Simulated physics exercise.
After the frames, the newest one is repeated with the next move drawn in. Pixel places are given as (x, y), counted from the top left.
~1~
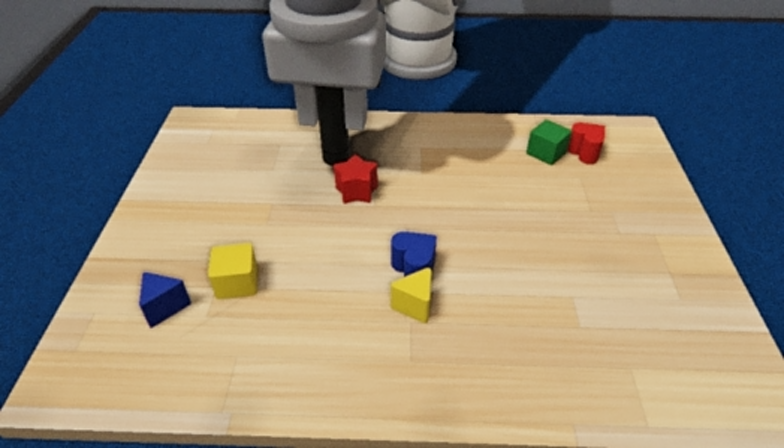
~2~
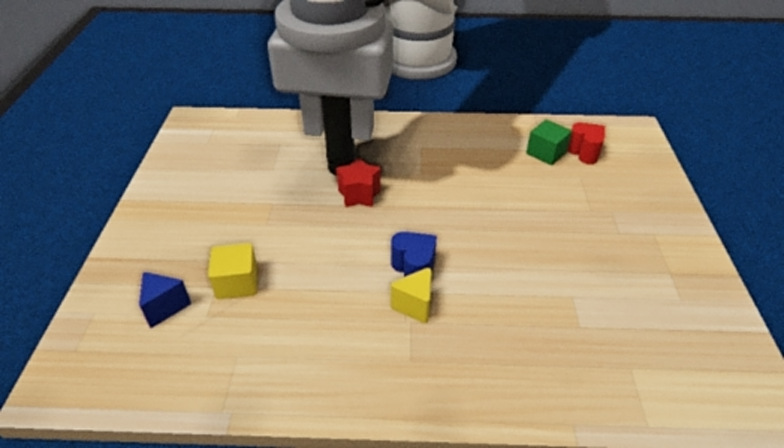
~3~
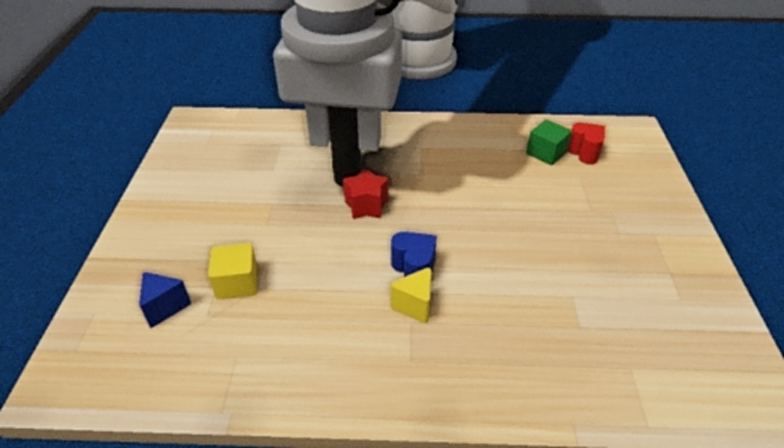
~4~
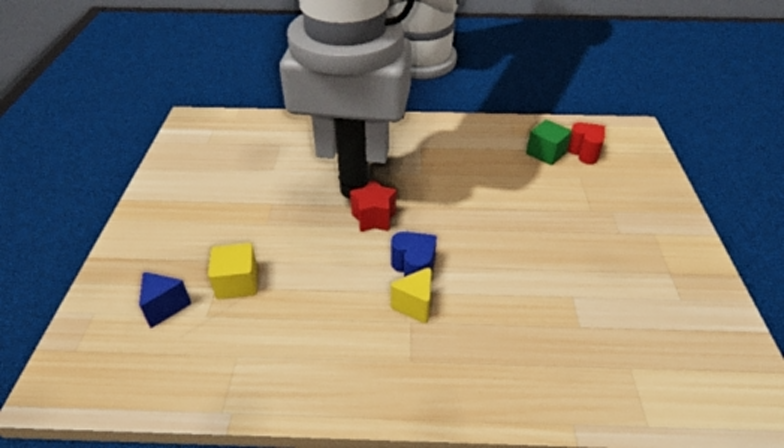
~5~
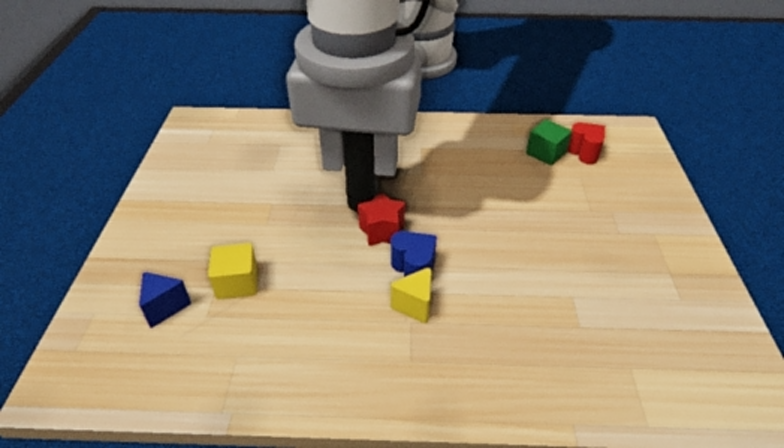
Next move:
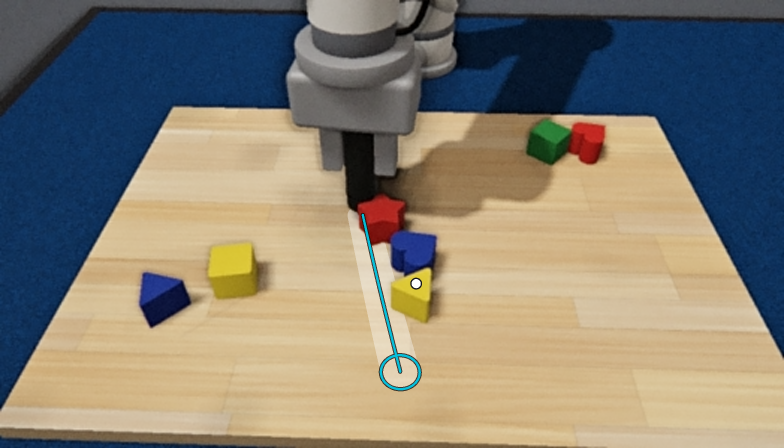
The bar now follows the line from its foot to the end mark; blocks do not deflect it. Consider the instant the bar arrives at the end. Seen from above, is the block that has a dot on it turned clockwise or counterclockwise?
It spins with the clock.
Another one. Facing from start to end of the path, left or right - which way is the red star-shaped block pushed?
To the left.
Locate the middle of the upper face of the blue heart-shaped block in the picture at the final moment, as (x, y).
The middle of its top is at (462, 269).
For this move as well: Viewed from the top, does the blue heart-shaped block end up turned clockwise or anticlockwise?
Anticlockwise, looking down.
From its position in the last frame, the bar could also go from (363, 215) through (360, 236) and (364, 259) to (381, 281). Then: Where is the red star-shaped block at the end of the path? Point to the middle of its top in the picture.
It comes to (406, 239).
Drawn move, in a line from (363, 215) to (400, 372); the dot is on the yellow triangle.
What follows on the original path. One third of the way, bar (372, 249); red star-shaped block (406, 242), turned 35° anticlockwise; blue heart-shaped block (441, 263), turned 20° anticlockwise; yellow triangle (422, 288), turned 40° clockwise.
Two thirds of the way, bar (385, 301); red star-shaped block (415, 260), turned 75° anticlockwise; blue heart-shaped block (462, 269), turned 40° anticlockwise; yellow triangle (424, 291), turned 35° clockwise.
At the end, bar (401, 361); red star-shaped block (415, 260), turned 75° anticlockwise; blue heart-shaped block (462, 269), turned 40° anticlockwise; yellow triangle (424, 291), turned 35° clockwise.
